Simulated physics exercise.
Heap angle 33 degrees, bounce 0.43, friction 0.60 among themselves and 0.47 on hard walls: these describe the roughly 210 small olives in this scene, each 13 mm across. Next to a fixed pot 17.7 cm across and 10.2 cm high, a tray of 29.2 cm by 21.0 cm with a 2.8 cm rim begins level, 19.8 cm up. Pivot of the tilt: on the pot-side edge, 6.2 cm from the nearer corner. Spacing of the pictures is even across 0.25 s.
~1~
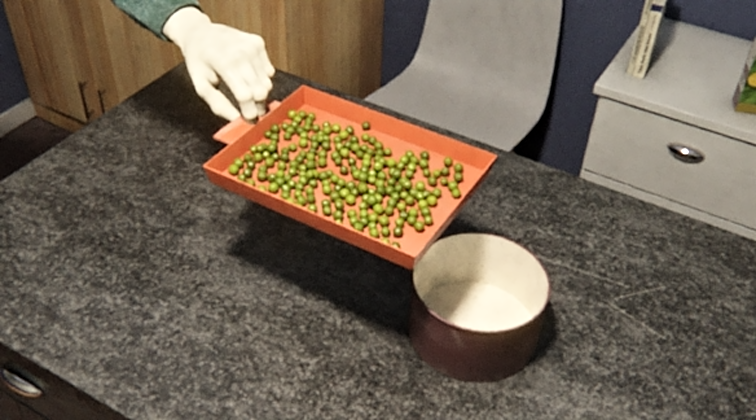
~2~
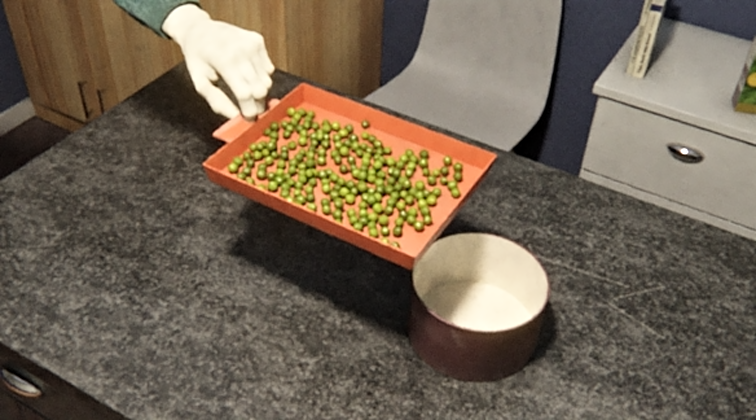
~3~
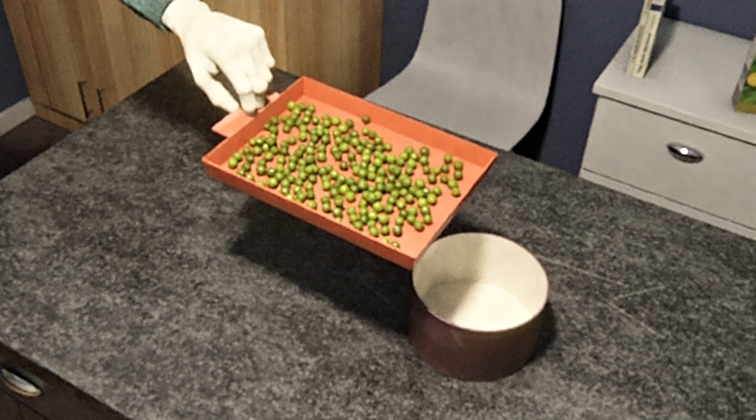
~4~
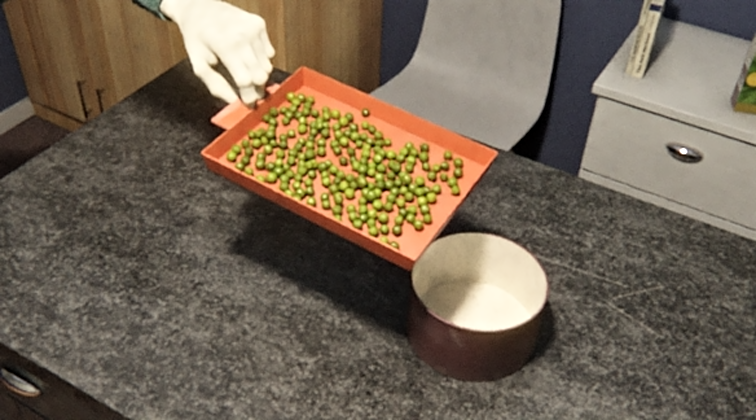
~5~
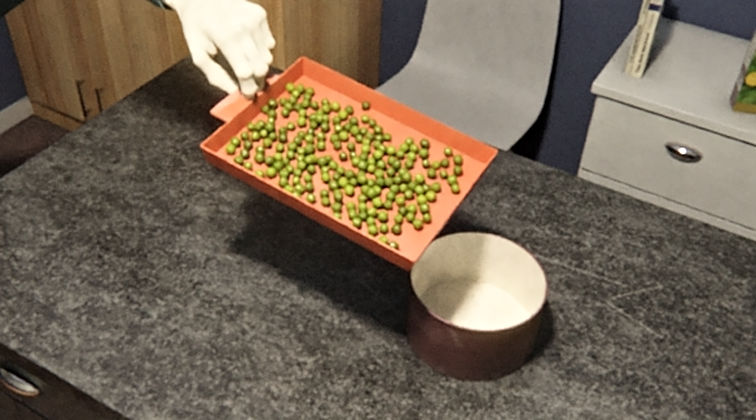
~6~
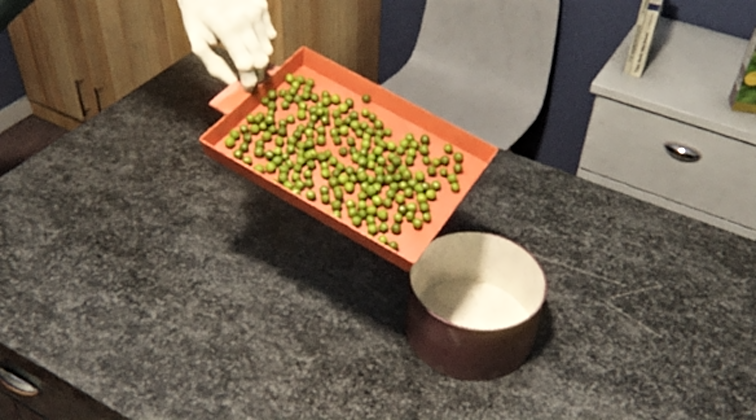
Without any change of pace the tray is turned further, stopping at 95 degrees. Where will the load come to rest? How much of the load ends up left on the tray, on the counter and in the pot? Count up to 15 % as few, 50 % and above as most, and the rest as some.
My estimate: Left on the tray few, counter most, pot some.
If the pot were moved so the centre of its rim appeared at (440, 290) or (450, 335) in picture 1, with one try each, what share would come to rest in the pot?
Near 50 and 90 percent, one try each.
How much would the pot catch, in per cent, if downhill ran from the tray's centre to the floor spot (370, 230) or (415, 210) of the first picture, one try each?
0 and 65 %.
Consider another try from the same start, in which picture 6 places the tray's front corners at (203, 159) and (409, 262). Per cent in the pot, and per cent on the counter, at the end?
Pot: 0, counter: 100.
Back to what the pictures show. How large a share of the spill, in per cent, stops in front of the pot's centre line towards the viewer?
About 100 percent of the spill.
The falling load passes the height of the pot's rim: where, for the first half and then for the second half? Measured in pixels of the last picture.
Early: About (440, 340); late: About (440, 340).
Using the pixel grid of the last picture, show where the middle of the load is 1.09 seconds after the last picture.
Around (407, 183).
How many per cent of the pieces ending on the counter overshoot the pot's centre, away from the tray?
70 %.
Then, 0.65 s after the last picture, tilt 50 degrees; the tray holds 100 %, the pot 0 %.
Then, 1.09 s after the last picture, tilt 77 degrees; the tray holds 95 %, the pot 0 %.
Then, 1.60 s after the last picture, tilt 95 degrees; the tray holds 25 %, the pot 15 %.
In the end, tray 0 %, counter 75 %, pot 25 %.
